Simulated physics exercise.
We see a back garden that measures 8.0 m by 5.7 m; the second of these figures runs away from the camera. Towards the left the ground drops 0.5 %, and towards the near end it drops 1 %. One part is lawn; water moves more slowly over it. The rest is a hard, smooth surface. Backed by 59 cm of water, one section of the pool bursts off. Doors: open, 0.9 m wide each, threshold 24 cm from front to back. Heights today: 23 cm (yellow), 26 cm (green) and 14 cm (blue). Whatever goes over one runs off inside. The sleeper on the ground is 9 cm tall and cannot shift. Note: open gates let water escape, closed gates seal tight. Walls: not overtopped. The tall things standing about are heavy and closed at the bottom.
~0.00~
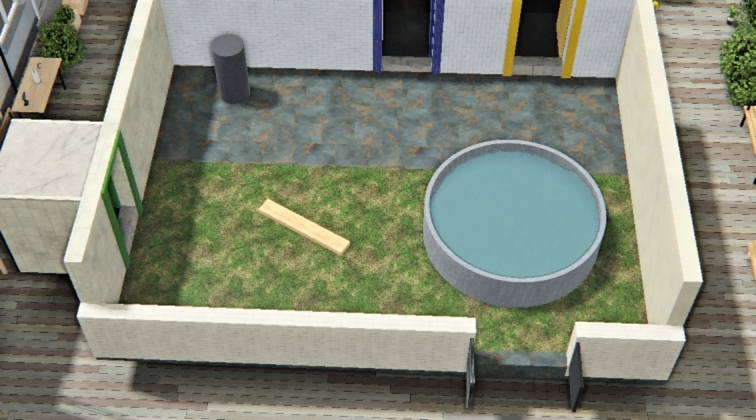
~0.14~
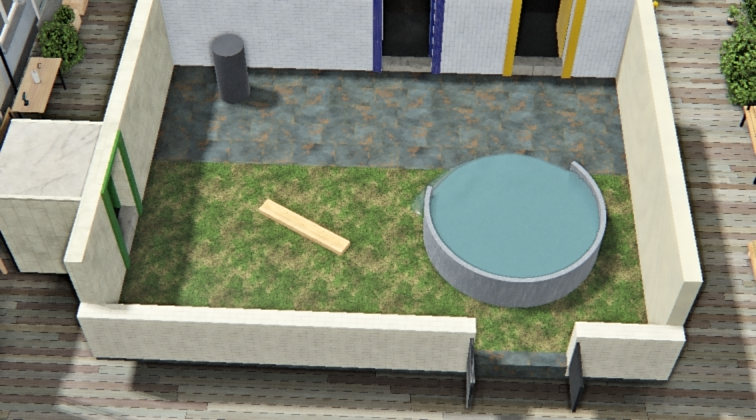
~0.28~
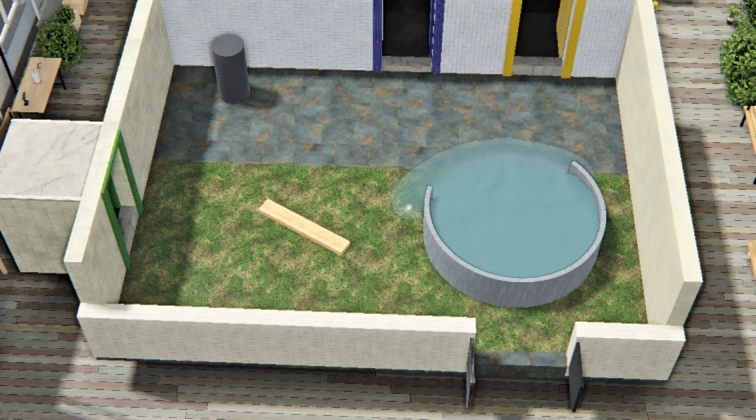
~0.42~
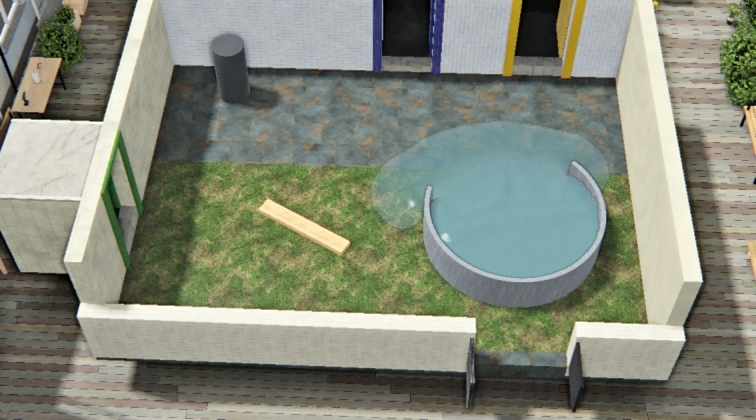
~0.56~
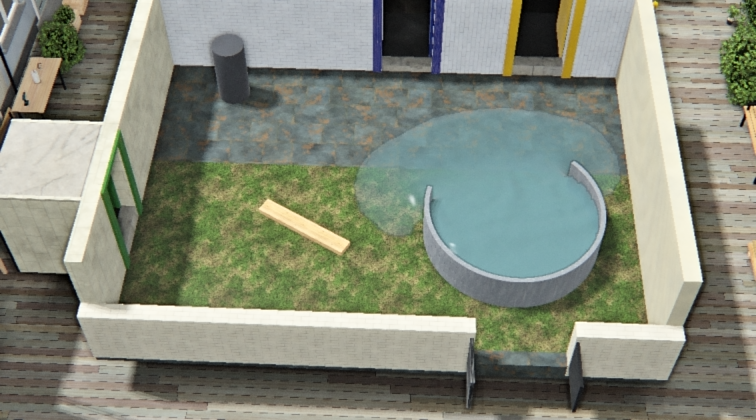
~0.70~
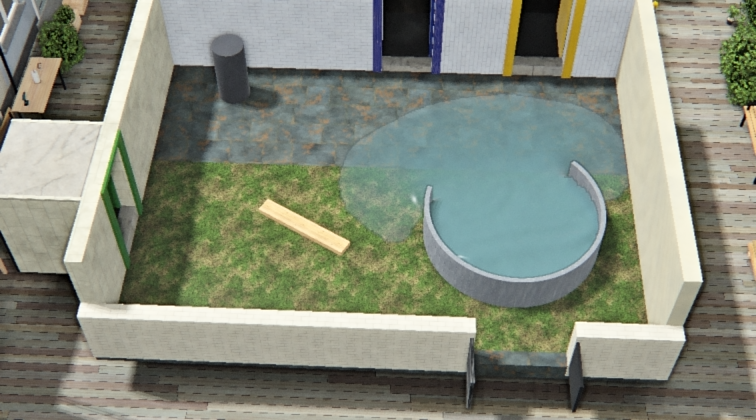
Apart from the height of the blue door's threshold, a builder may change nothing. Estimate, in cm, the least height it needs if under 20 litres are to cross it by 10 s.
I would say 20 cm.
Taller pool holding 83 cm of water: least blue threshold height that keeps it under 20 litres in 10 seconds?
About 30 cm.
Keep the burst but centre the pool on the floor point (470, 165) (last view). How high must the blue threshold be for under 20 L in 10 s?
About 31 cm.
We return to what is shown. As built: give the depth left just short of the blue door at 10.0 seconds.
3.0 cm.
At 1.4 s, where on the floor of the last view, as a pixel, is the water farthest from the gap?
At about (286, 116).
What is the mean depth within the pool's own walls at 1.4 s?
34 cm, roughly.
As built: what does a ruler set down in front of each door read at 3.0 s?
Before yellow it's 24 cm, before green 0 cm, before blue 22 cm.
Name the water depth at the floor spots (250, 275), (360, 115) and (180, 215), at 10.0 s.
Taking the spots in order: About 9, 4 and 9 centimetres.
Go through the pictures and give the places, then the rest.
In the first picture, still water, 59 cm deep, in the pool at (514, 210); the blue door at (408, 30) is dry.
In the second picture, water pours out on the far side and has run 0.3 m, to a hidden place; about 7 cm deep outside, 59 cm at the back.
In the third picture, the gap is on the far side, the front 0.7 m out at (572, 154); the back of the pool holds 59 cm.
In the fourth picture, the gap is on the far side, the front 1.1 m out at (581, 138); the back of the pool holds 59 cm.
In the fifth picture, the gap is on the far side, the front 1.4 m out at (370, 158); the back of the pool holds 59 cm.
In the sixth picture, the front is at (352, 152), 1.7 m from the gap on the far side; 8.4 m2 of floor is wet, 58 cm left at the back; the blue door at (408, 30), 2.7 m from the gap, is still 1.0 m from the nearest water.
After 1.4 s water covers 40 % of the floor, deepest (38 cm) near (612, 82); 20 cm at the blue door, 0 litres in over its 14 cm threshold.
After 3.0 s water covers 55 % of the floor, deepest (29 cm) near (259, 93); 22 cm at the blue door, 57 litres in over its 14 cm threshold.
After 10.0 s water covers 100 % of the floor, deepest (14 cm) near (112, 335); 3 cm at the blue door, 72 litres in over its 14 cm threshold.
At the blue door as built, the water arrived by 1.2 s and peaked near 27 cm at 2.0 s.
Run again over the same 10 s with other heights there, 47 litres in over 16.5 cm, 12 litres over 22 cm. The limit of 20 litres is kept from about 20 cm up.
